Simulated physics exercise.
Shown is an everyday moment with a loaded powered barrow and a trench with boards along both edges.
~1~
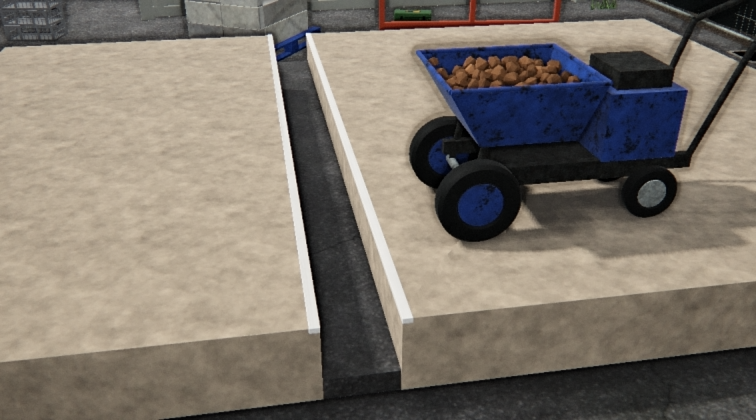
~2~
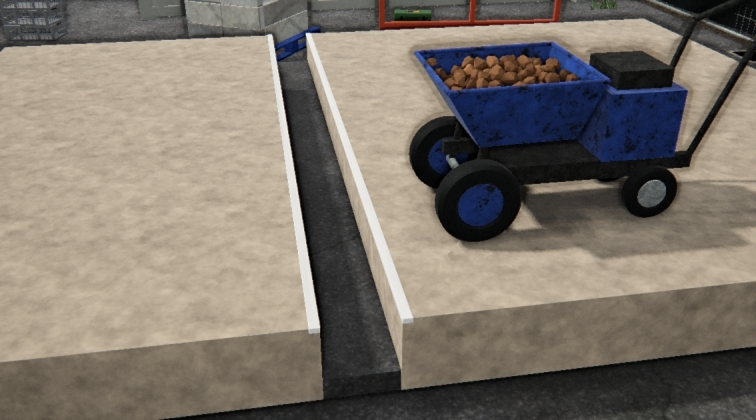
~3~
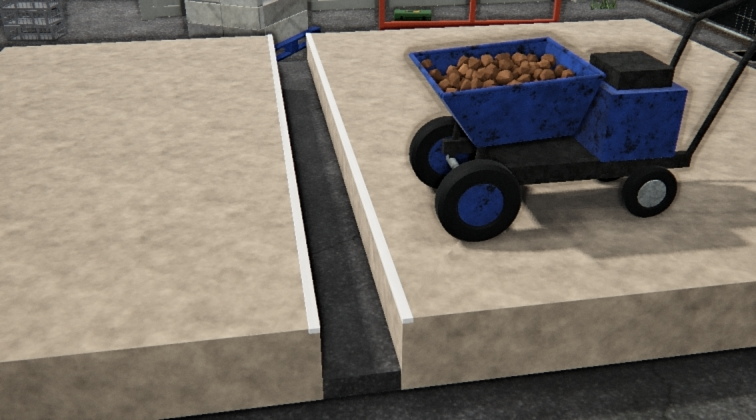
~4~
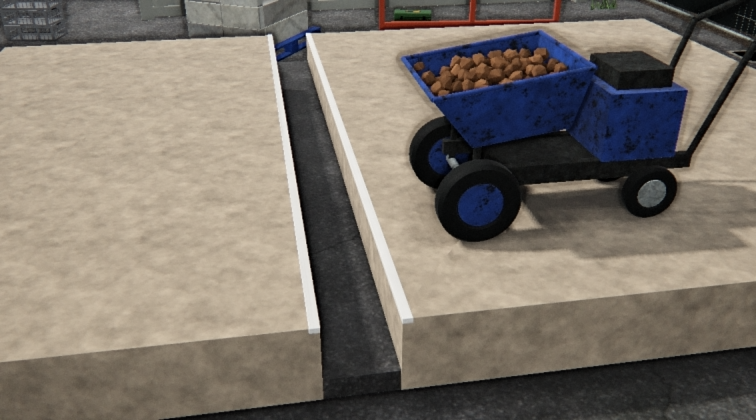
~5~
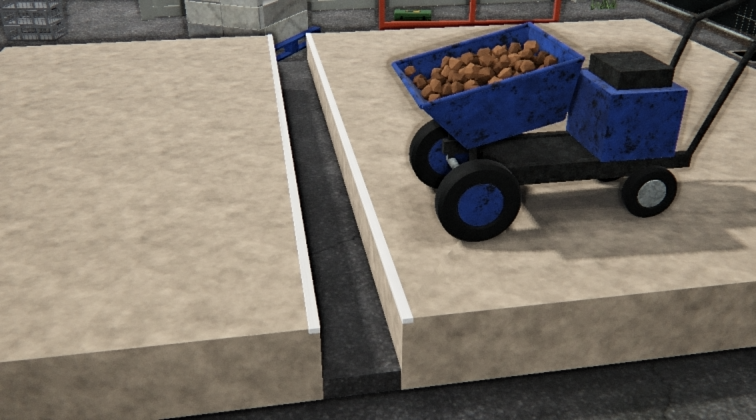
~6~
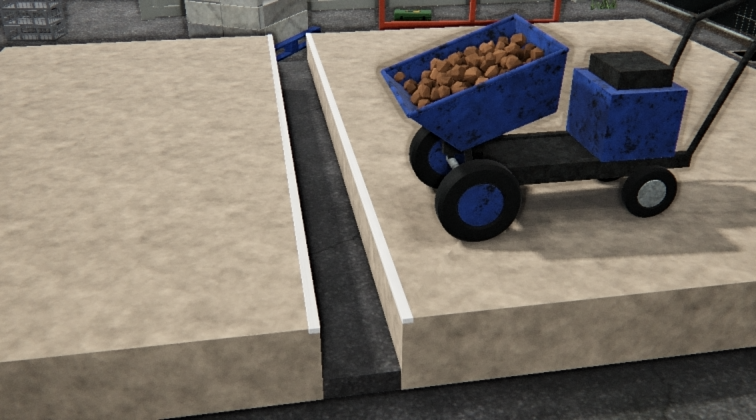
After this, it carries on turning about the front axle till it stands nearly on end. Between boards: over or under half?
Over half.
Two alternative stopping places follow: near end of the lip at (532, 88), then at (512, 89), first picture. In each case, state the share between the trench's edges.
40 %, then 70 %.
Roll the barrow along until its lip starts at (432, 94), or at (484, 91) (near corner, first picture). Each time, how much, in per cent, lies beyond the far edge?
I'd put it at around 30 percent the first time and 0 percent the second.
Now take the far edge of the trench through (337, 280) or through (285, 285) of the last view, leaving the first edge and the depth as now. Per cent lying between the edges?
First one: 50 per cent; second one: 100 per cent.
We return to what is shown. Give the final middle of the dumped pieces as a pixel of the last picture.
Last view, centre at rest - approx. (329, 250).
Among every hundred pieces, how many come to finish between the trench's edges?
Roughly 90 percent.
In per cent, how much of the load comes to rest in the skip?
Roughly 0 per cent.
Just after the last frame, skip tipped steeply; every one in the skip.
A moment on, skip tipped right over; the larger part in the skip; about a tenth in or heaped over the trench; just a few beyond it; just a few falling.
Further on, skip tipped right over; roughly a quarter in the skip; roughly two thirds in or heaped over the trench; about a tenth beyond it.
When it is over, skip tipped right over; the larger part in or heaped over the trench; about a tenth beyond it.
